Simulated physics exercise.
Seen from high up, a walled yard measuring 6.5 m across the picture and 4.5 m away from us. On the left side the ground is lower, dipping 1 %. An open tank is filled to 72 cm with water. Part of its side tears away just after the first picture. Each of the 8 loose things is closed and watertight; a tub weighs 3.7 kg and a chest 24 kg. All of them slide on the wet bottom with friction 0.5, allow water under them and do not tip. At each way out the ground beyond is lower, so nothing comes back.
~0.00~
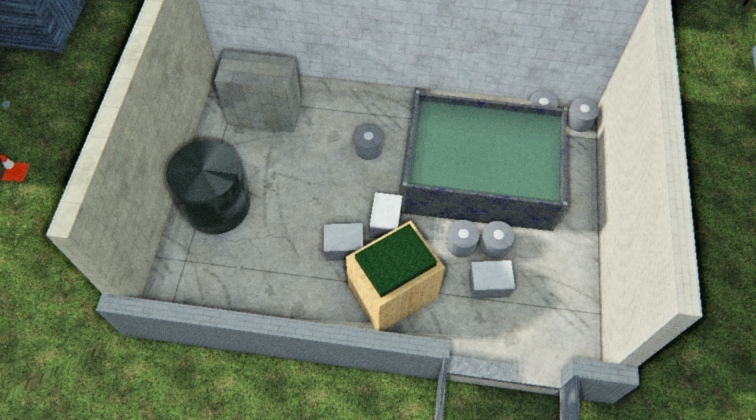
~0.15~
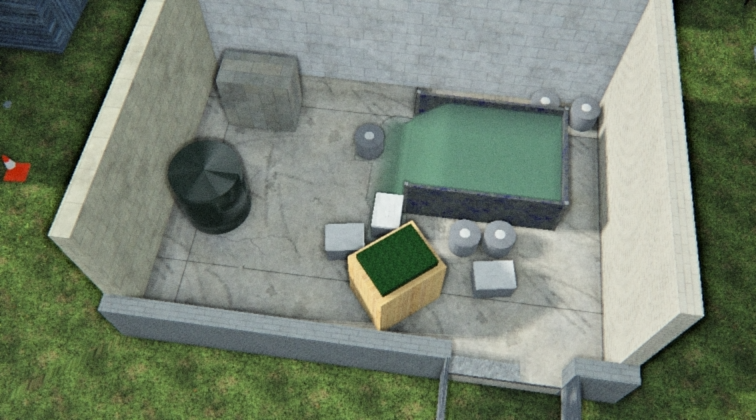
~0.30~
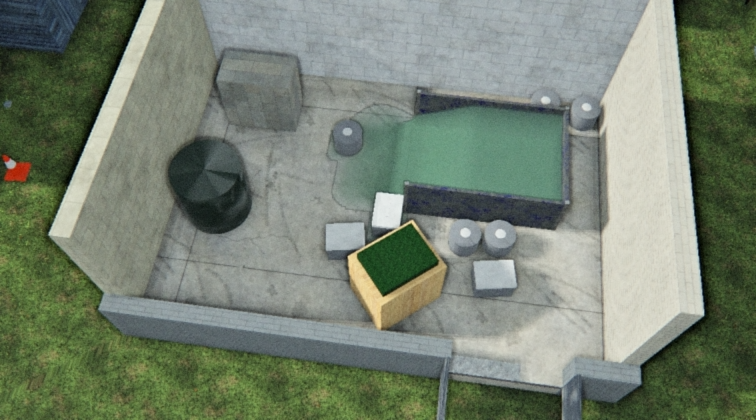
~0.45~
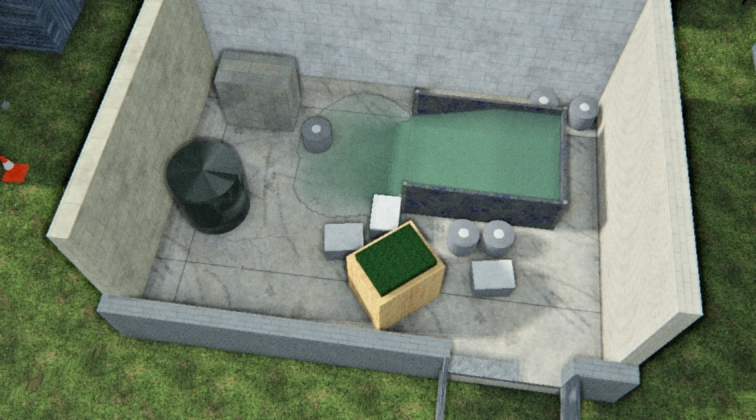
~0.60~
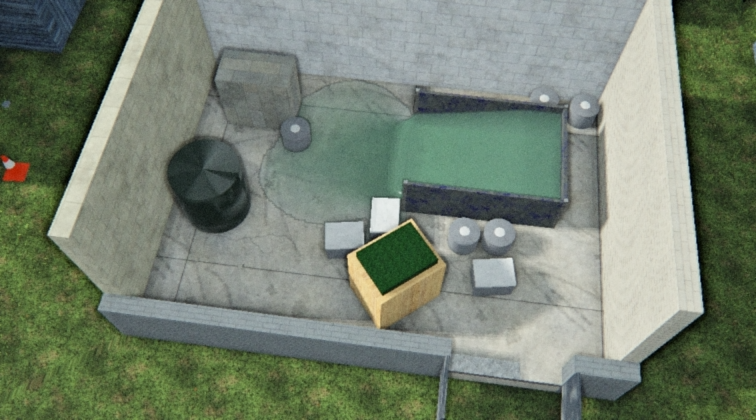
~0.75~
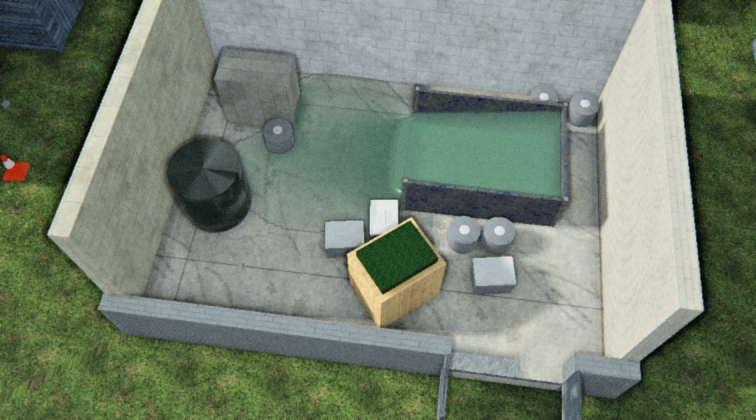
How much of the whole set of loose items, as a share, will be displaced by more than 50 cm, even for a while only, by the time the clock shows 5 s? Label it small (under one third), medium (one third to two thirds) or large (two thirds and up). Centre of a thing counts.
Small.
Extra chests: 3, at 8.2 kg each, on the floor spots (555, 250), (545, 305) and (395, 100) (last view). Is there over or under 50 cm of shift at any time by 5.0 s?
First stays inside, second stays inside, third goes beyond.
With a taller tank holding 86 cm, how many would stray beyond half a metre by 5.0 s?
Under that setup the answer is 1.
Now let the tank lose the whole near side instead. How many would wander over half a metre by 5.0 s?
So the tally would be 4.
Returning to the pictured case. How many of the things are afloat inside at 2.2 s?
1.
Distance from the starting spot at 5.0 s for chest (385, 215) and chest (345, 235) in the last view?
Net shifts, in order: 20 cm and 5 cm.
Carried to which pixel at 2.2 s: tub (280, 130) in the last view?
(187, 147) or thereabouts.
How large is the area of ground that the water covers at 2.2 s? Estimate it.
Somewhere around 15 m2, roughly.
After 1.1 s 1 of 8 are over 50 cm from their spots; 1 afloat.
After 2.2 s 1 of 8 are over 50 cm from their spots; 1 afloat.
After 3.5 s 1 of 8 are over 50 cm from their spots; 1 afloat.
After 5.0 s 1 of 8 are over 50 cm from their spots, and 1 have been at some point; 3 afloat.
